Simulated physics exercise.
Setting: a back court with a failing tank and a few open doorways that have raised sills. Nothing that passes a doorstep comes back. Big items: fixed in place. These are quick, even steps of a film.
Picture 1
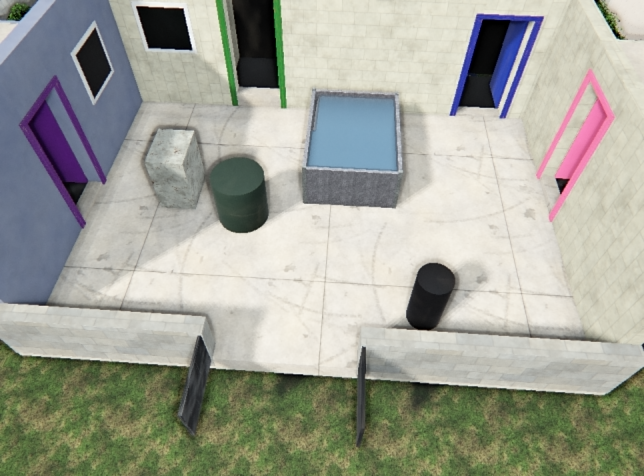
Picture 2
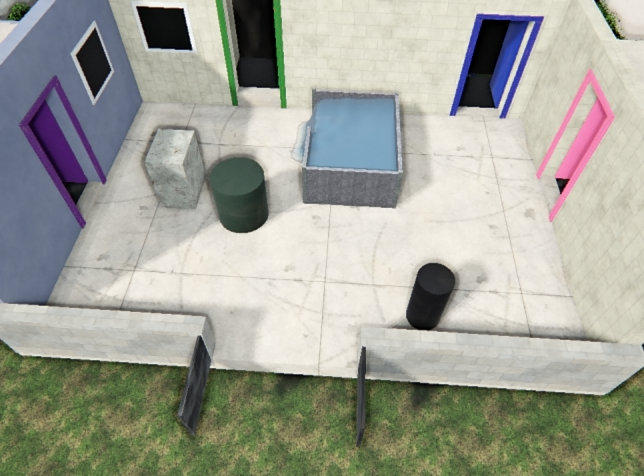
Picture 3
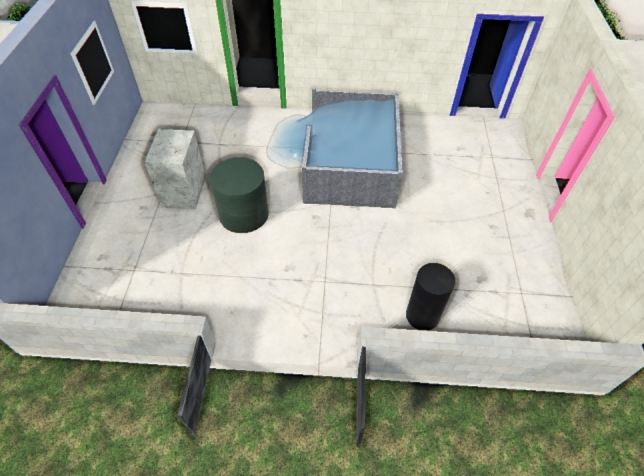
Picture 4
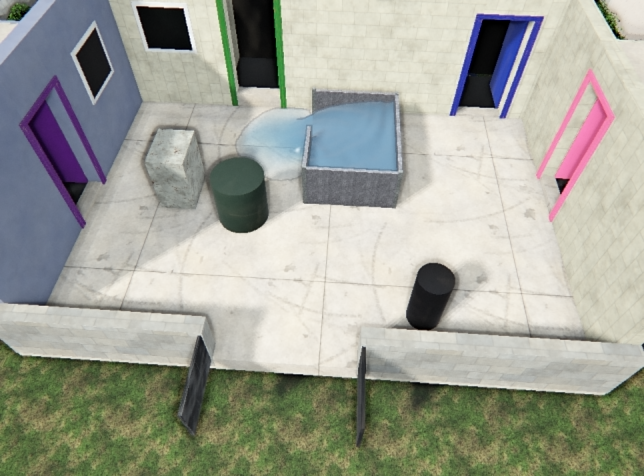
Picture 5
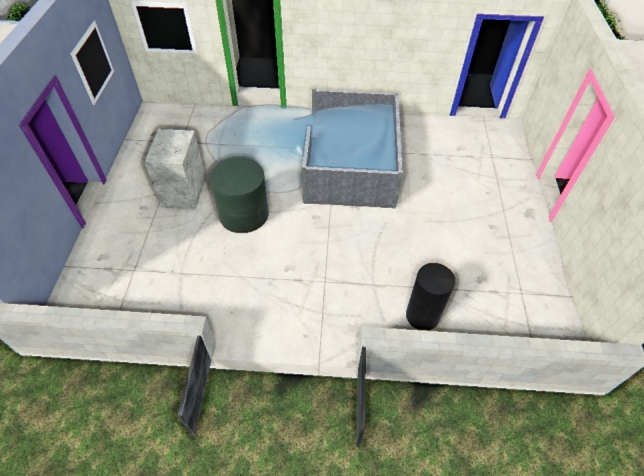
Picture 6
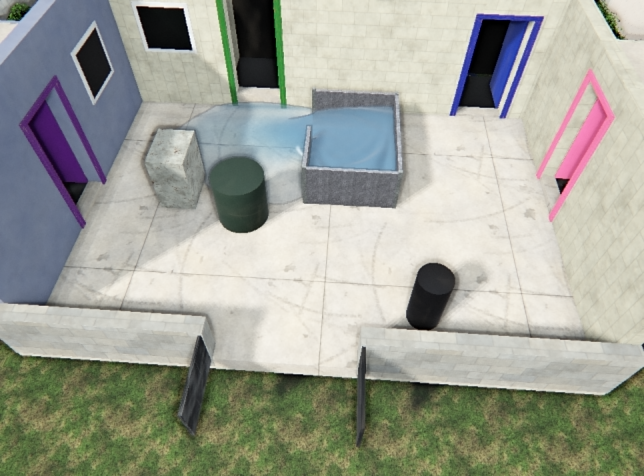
Water poured out of the left side of a raised stone tank in a walled courtyard and spread leftward across the pale paving, reaching the floor behind a dark green drum and below the green-framed doorway.
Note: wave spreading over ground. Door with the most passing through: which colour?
Purple.
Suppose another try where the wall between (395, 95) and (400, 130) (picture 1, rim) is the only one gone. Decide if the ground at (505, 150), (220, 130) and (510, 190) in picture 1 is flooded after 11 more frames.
As listed: Awash, no water, wet.
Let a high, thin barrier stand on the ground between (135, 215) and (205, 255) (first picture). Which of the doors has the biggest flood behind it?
The one in purple.
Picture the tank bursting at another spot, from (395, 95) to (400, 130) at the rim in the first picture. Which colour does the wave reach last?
The purple one.
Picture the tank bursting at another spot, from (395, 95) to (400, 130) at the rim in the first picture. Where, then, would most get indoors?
My pick is the blue one.
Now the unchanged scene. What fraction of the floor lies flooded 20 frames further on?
The answer is around 40 per cent.
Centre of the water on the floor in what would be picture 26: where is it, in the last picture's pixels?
I'd put my finger on (227, 169).
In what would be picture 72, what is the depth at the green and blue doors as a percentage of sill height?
Respectively about 20 and 0 per cent.
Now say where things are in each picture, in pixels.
The first picture shows still water in the open tank at (354, 132).
In the second picture, water pours out at (313, 133) and has run to (306, 123).
In the third picture, the front is at (273, 157), out from the gap at (313, 134).
In the fourth picture, the front is at a hidden place, out from the gap at (313, 134).
In the fifth picture, water pours out at (313, 134) and has run to (214, 131).
In the sixth picture, the front is at a hidden place, out from the gap at (313, 134).
A moment on, water covers 25 % of the floor; blue door not reached, pink door not reached, green door wet at the sill, nothing in, purple door not reached.
Next, water covers 30 % of the floor; blue door not reached, pink door not reached, green door wet at the sill, nothing in, purple door a trickle in.
Then, water covers 40 % of the floor; blue door not reached, pink door not reached, green door wet at the sill, nothing in, purple door some in.
Later, water covers 60 % of the floor; blue door not reached, pink door not reached, green door wet at the sill, nothing in, purple door some in.
In the end, water covers 85 % of the floor; blue door not reached, pink door wet at the sill, nothing in, green door wet at the sill, nothing in, purple door some in; the purple door has let in the most.
